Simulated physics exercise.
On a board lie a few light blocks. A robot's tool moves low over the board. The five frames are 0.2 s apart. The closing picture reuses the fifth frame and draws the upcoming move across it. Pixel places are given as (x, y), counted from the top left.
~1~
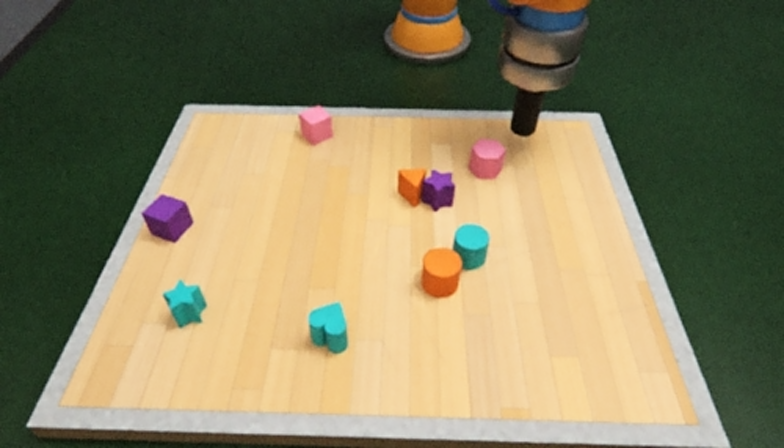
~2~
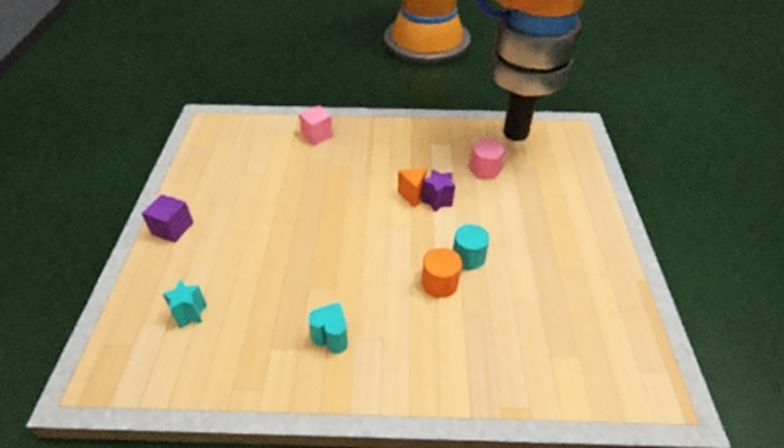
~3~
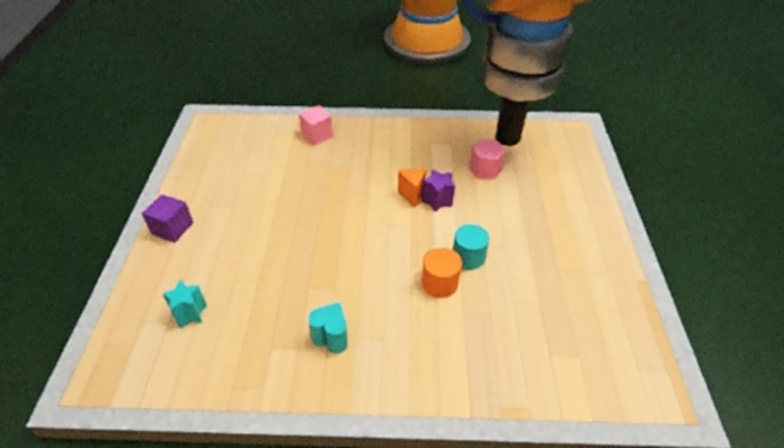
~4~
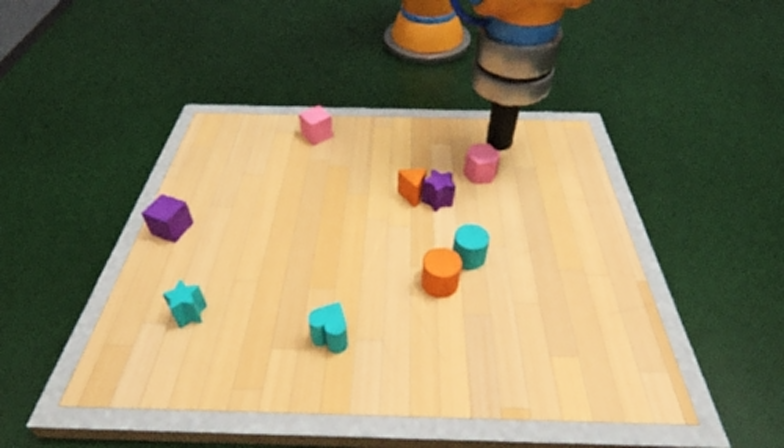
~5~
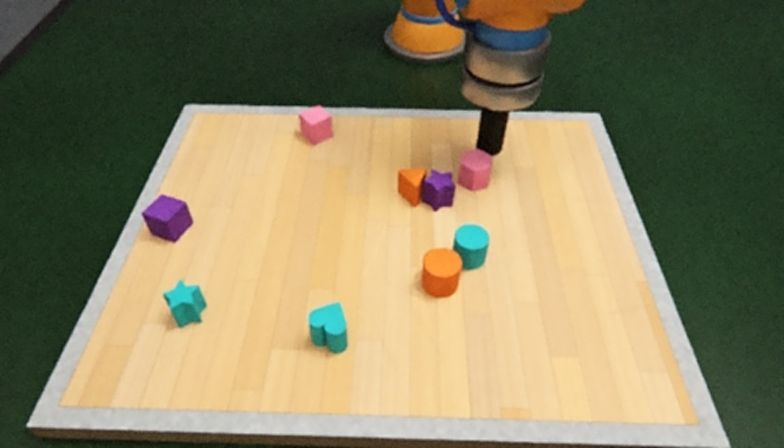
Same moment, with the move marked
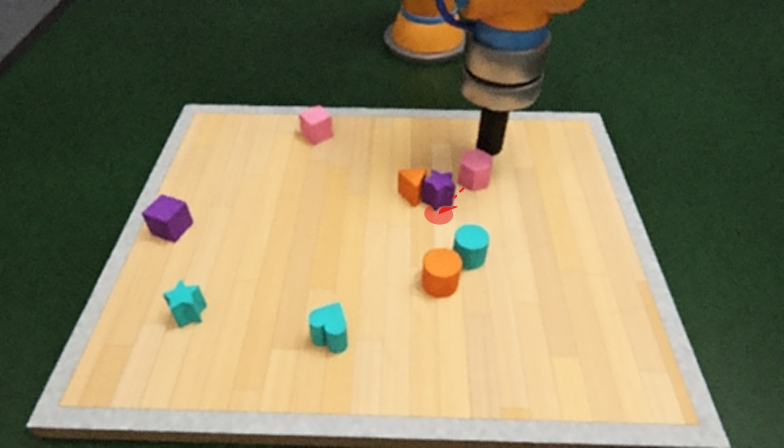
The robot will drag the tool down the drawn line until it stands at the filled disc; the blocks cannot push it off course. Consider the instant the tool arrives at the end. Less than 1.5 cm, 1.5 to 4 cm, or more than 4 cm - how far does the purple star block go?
It will move more than 4 cm.
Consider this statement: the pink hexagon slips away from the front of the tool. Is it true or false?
That is false.
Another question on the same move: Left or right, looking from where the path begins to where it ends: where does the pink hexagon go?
It moves left.
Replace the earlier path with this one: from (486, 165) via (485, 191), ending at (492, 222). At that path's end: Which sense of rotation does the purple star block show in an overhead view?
Answer: Clockwise.
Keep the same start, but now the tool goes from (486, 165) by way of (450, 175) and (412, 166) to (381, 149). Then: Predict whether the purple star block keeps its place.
It shifts.
Drawn move, in a line from (486, 165) to (439, 214).
On the path given first. One third of the way, tool at (474, 164); purple star block at (436, 181); pink hexagon at (464, 176), turned 15° anticlockwise.
Two thirds of the way, tool at (457, 181); orange triangular block at (409, 176), turned 20° clockwise; purple star block at (415, 194), turned 25° clockwise; pink hexagon at (450, 195), turned 20° anticlockwise.
At the end, tool at (440, 198); orange triangular block at (409, 176), turned 20° clockwise; purple star block at (408, 198), turned 55° clockwise; turquoise cylinder still; pink hexagon at (439, 215), turned 40° anticlockwise.
